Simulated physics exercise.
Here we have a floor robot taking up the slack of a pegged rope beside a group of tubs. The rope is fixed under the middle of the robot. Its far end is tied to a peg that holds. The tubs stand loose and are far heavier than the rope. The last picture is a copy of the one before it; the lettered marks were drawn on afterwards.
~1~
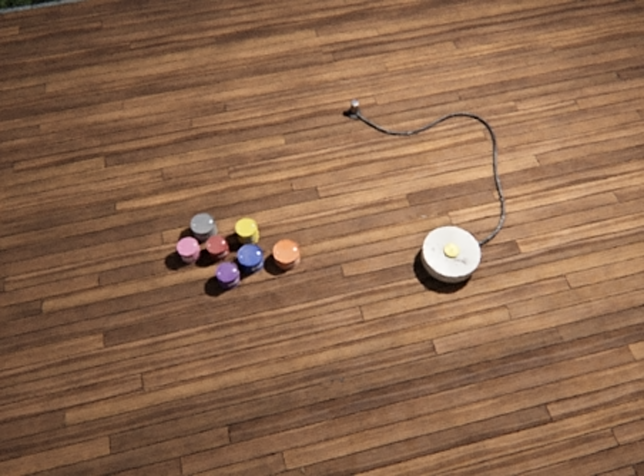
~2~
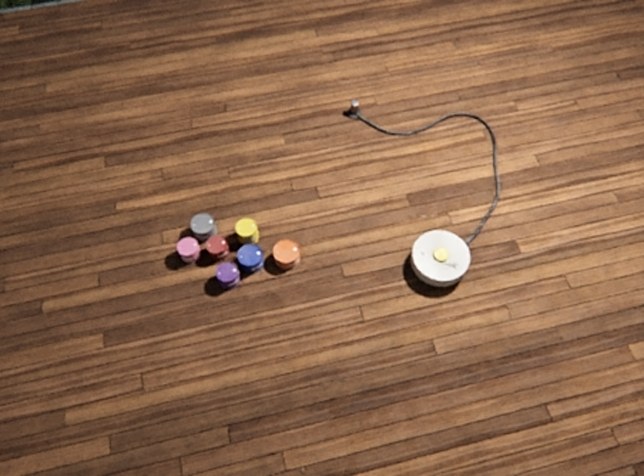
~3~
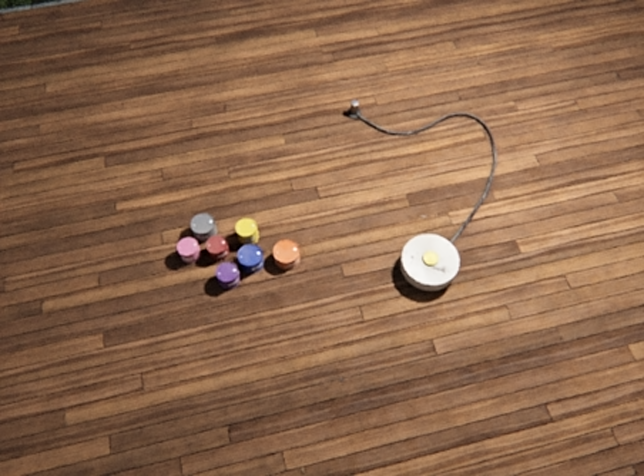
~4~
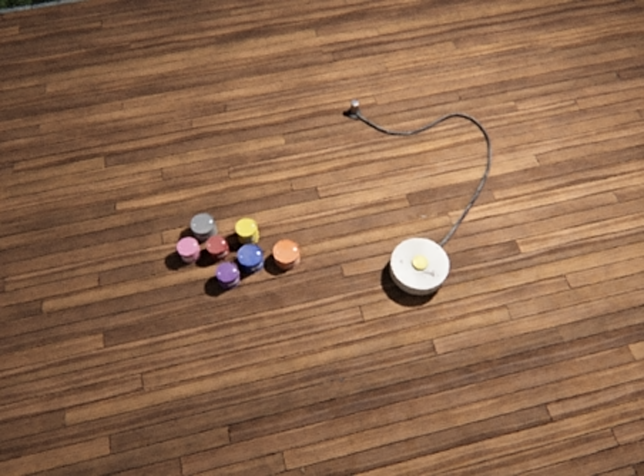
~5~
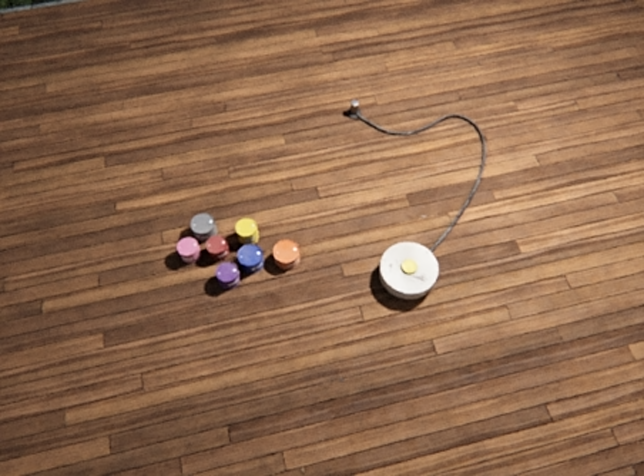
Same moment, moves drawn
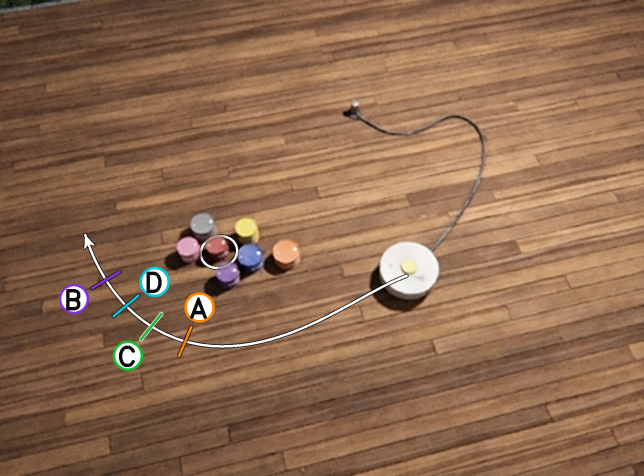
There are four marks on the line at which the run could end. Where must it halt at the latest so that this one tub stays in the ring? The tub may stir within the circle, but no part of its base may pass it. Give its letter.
The farthest safe stop is B.
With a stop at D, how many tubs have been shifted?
The count is none.
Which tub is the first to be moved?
Orange.
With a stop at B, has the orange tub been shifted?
Yes.
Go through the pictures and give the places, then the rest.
Purple tub (228, 276); blue tub (251, 259); red tub (218, 248), in the first picture.
Robot (440, 259); pink tub (189, 250), in the second picture.
Robot (429, 263); orange tub (287, 255), in the third picture.
Robot (419, 267); peg (355, 108), in the fourth picture.
Robot (408, 271); blue tub (251, 259); red tub (218, 248); pink tub (189, 250), in the fifth picture.
On the copy, A at (185, 341); B at (106, 280); C at (151, 326); D at (126, 306); the ring at (219, 252); the route from (407, 276) via (212, 346) to (85, 235).
On B. First, robot (301, 325); red tub (218, 248).
Then, robot (176, 336); red tub (218, 248).
Finally, robot (103, 276); purple tub (226, 269); red tub (218, 248); orange tub (270, 244); the red tub is still in its ring.
By contrast, A is safe but short; C is safe but short; D is safe but short.
